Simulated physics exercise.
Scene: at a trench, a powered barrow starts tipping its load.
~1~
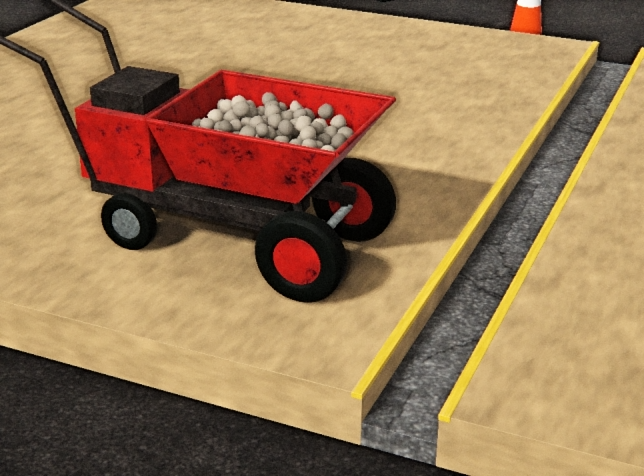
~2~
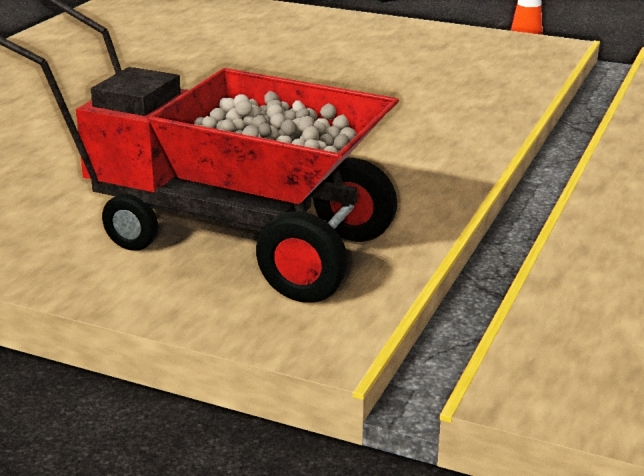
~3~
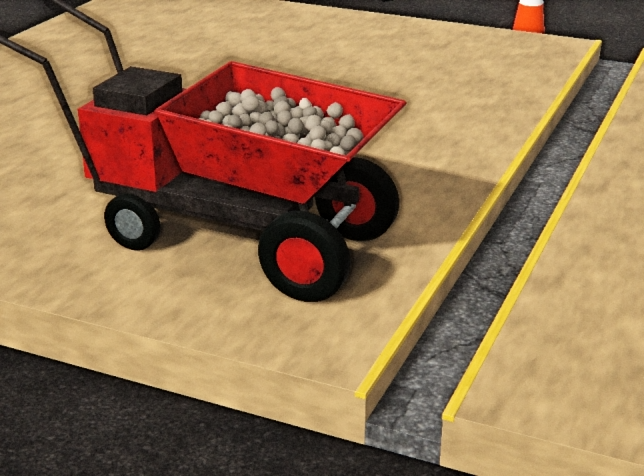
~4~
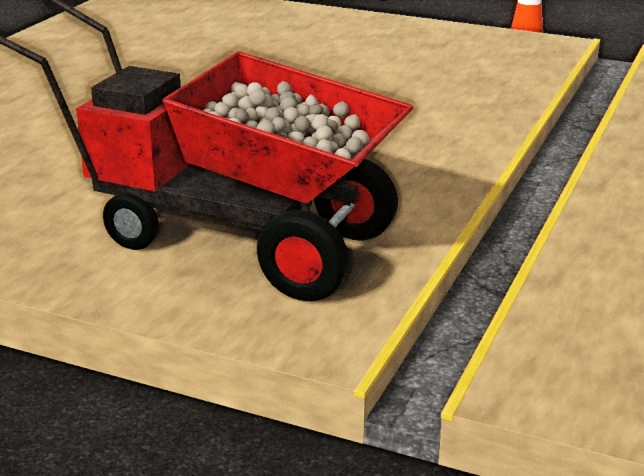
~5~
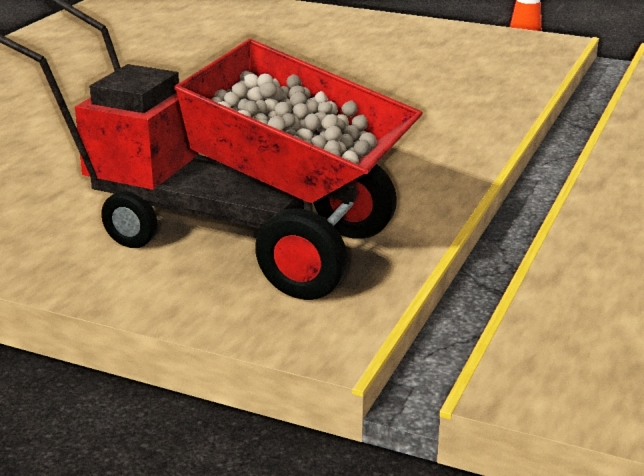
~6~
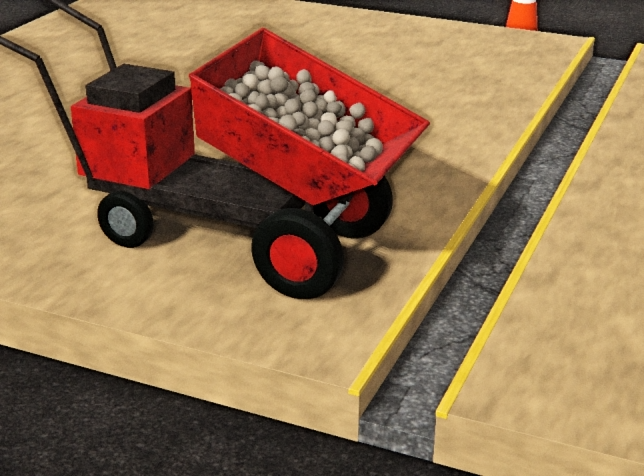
The red skip of a small wheeled barrow, loaded with rounded grey stones, sits level on a tan slab beside a yellow-edged trench. Its left end rises gradually away from the black base, tilting the skip clearly toward the right, while the wheels stay in place and the stones remain inside.
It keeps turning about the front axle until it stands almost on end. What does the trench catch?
Most of it.
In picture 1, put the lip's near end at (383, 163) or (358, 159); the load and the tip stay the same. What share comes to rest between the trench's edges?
Near 10 % and 60 %.
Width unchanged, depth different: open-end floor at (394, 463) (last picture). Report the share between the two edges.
The share would be around 90 in a hundred.
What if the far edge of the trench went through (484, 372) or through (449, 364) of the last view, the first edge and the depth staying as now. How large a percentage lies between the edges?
Lab note: Case 1 near 90 percent, case 2 near 60 percent.
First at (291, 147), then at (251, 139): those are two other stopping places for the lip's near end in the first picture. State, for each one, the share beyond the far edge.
In order: 0 % and 0 %.
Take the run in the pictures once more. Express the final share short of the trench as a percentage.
Roughly 0 per cent of the load.
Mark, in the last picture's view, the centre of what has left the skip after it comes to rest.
(468, 305).
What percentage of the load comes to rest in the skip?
About 5 %.
Soon after the last picture, skip tipped steeply; all in the skip.
A little later, skip tipped right over; about half in the skip; about half in or heaped over the trench; a small part beyond it; a stray few falling.
Later still, skip tipped right over; a small part in the skip; most in or heaped over the trench; about a quarter beyond it.
At rest, skip tipped right over; a stray few in the skip; most in or heaped over the trench; about a quarter beyond it.
